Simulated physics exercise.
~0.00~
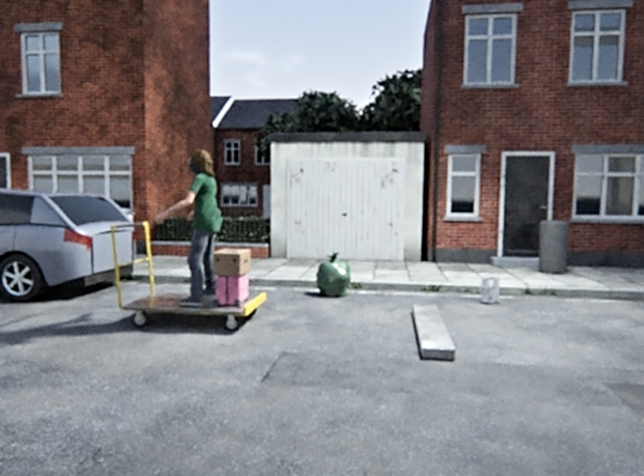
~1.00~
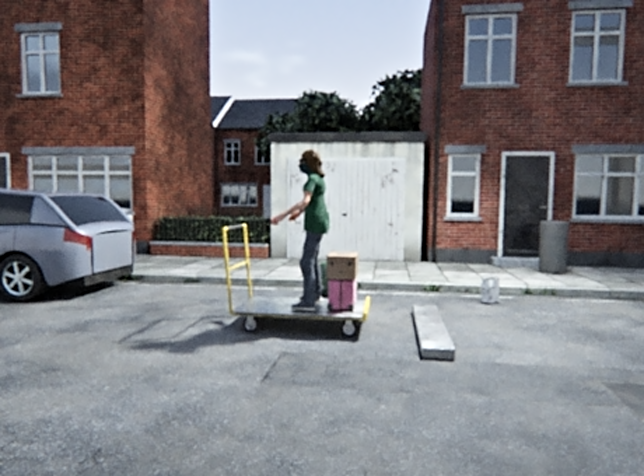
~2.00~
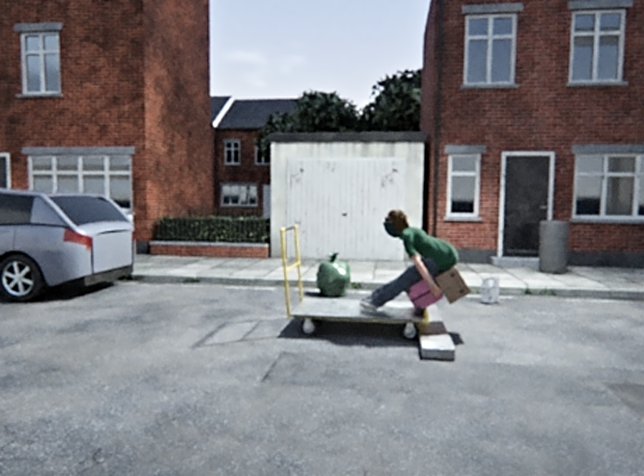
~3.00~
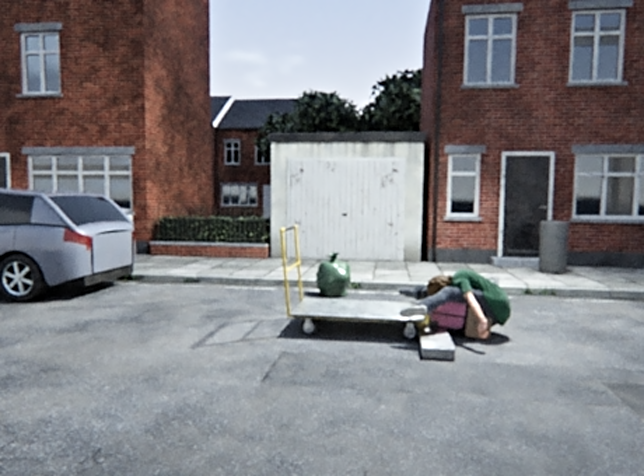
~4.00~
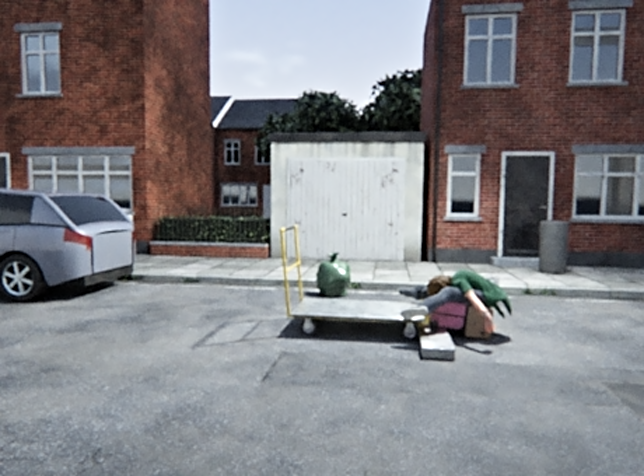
A flat cart rolls right, stops at a kerb, and throws its rider and boxes off.
